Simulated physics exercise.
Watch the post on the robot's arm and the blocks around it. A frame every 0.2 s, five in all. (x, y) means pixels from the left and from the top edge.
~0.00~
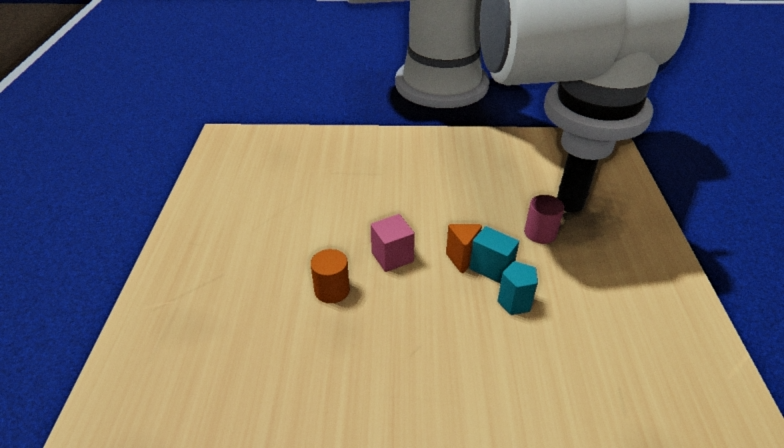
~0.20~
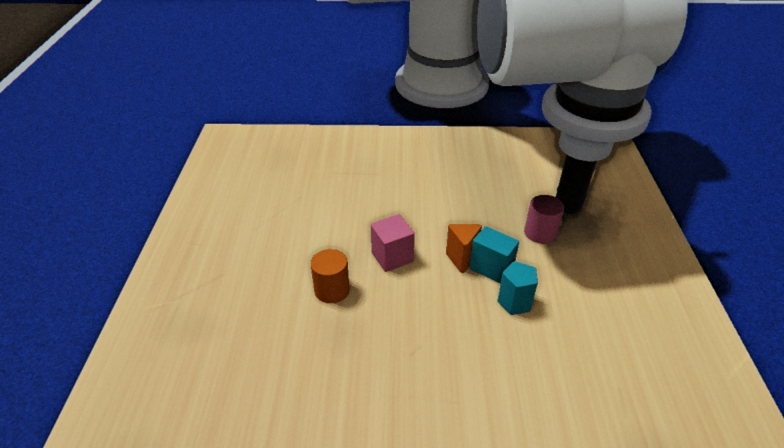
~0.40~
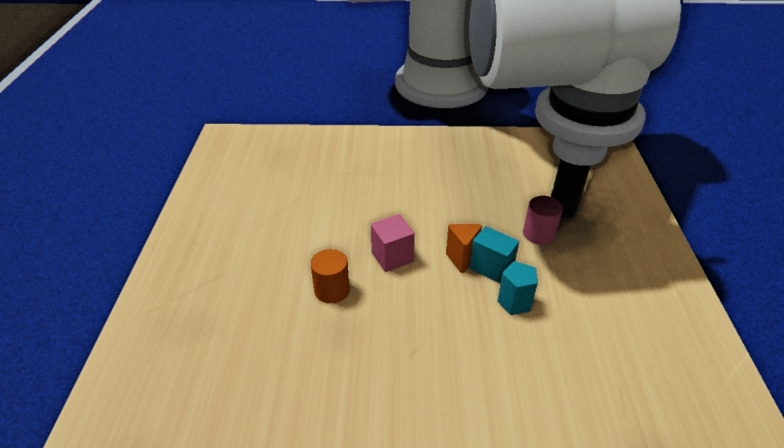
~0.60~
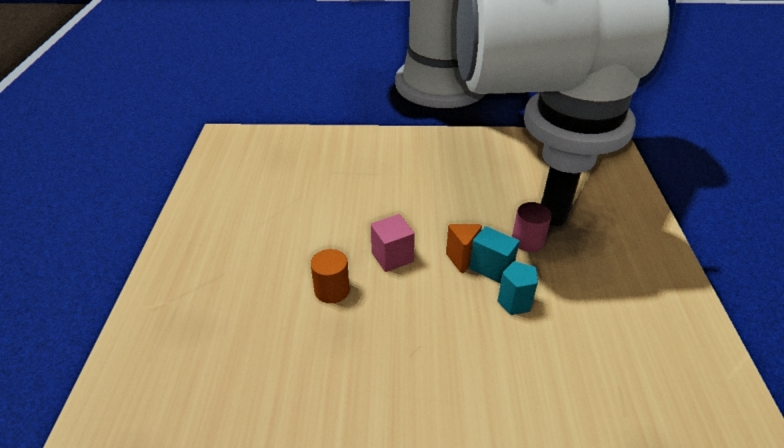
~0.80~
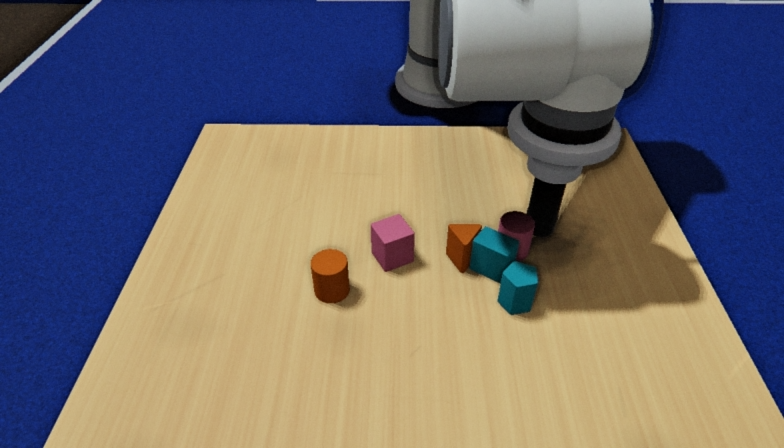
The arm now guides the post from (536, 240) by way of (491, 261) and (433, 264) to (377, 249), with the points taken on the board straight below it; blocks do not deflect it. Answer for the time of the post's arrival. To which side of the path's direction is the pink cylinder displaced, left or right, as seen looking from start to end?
Picture yourself facing from the start of the path to its end: The pink cylinder moves off to your left.
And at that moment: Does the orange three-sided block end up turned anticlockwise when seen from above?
I expect not.
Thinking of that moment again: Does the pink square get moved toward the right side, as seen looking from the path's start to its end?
Final answer: Yes.
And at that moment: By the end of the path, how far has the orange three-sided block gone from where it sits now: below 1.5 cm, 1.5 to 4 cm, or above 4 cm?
It slides well over 4 cm.
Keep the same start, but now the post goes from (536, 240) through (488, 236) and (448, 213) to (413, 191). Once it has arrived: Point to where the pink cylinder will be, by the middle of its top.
Just about (484, 229).
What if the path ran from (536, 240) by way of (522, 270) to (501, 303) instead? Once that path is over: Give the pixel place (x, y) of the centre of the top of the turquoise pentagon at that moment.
When the path ends, it will be at (518, 300).
On the path given first. One third of the way, post at (493, 249); orange three-sided block at (451, 229), turned 15° clockwise; turquoise oblong at (467, 269), turned 30° anticlockwise; pink cylinder at (471, 246).
Two thirds of the way, post at (433, 253); orange three-sided block at (416, 221); turquoise oblong at (462, 279), turned 55° anticlockwise; pink cylinder at (434, 260).
At the end, post at (377, 238); pink square at (339, 222), turned 15° anticlockwise; orange three-sided block at (377, 203), turned 65° clockwise; turquoise oblong at (462, 279), turned 55° anticlockwise; pink cylinder at (434, 260).
